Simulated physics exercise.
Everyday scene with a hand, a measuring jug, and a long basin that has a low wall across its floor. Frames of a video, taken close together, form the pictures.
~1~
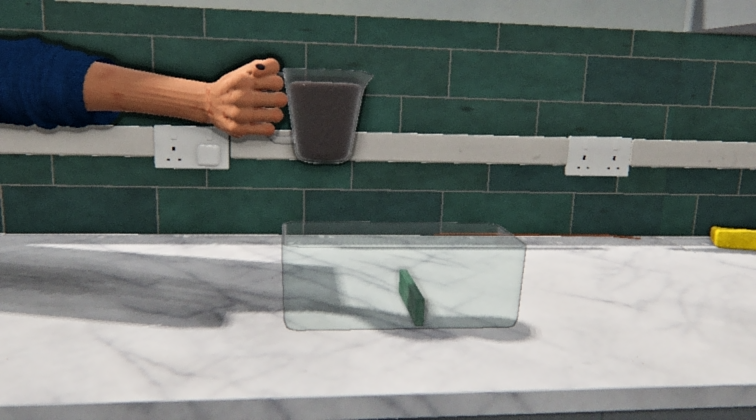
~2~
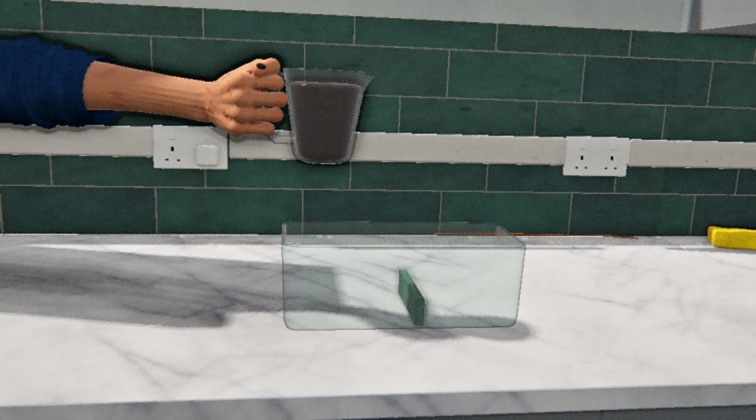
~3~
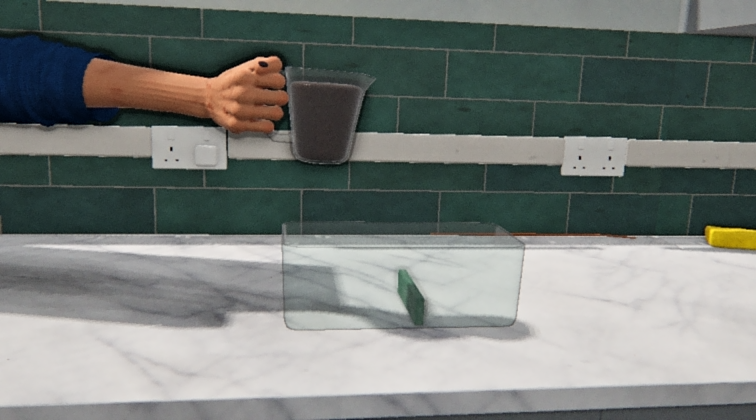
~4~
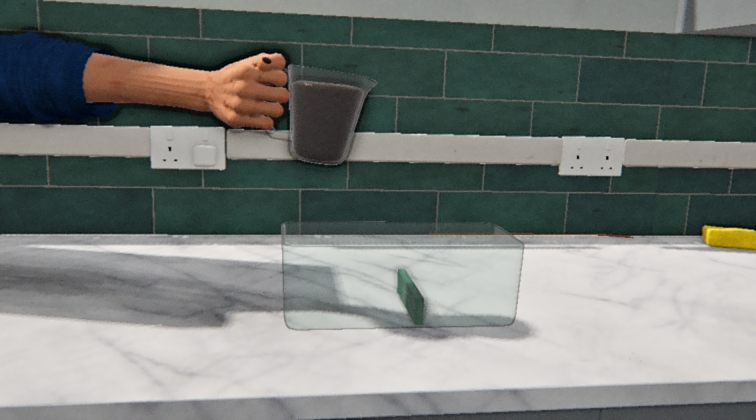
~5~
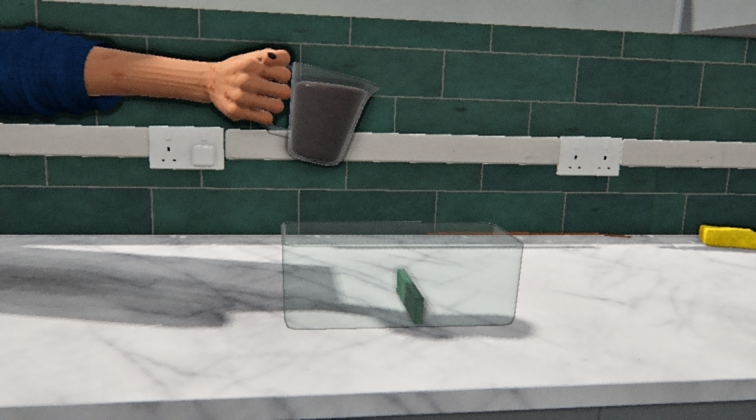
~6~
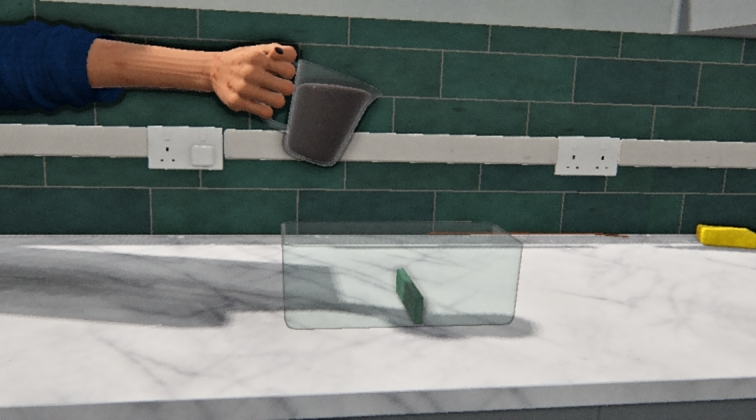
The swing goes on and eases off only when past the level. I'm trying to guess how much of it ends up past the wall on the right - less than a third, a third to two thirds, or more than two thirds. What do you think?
The share right of the wall lands inside the two marks of one third and two thirds.
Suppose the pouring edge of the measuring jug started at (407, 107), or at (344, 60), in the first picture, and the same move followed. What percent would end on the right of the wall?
About 85 % the first time, about 10 % the second.
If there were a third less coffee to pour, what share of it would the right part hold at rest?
20 %.
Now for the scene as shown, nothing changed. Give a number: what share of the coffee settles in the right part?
Some 45 per cent.
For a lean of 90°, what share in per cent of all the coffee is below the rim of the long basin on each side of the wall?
About 0 per cent on the left and 10 on the right.
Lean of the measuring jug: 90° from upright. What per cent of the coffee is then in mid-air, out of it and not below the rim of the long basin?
Roughly 30 percent.
A moment on, the measuring jug is tipped on its side and 57 per cent is still to pour, 0 is left of the wall and 11 right of it.
Next, the measuring jug is tipped right over and 4 per cent is still to pour, 39 is left of the wall and 44 right of it.
Then the measuring jug is tipped right over and 0 per cent is still to pour, 51 is left of the wall and 44 right of it.
Later the measuring jug is tipped right over and 0 per cent is still to pour, 51 is left of the wall and 45 right of it.
Finally, 51 per cent lies left of the wall, 45 right of it and 3 outside.
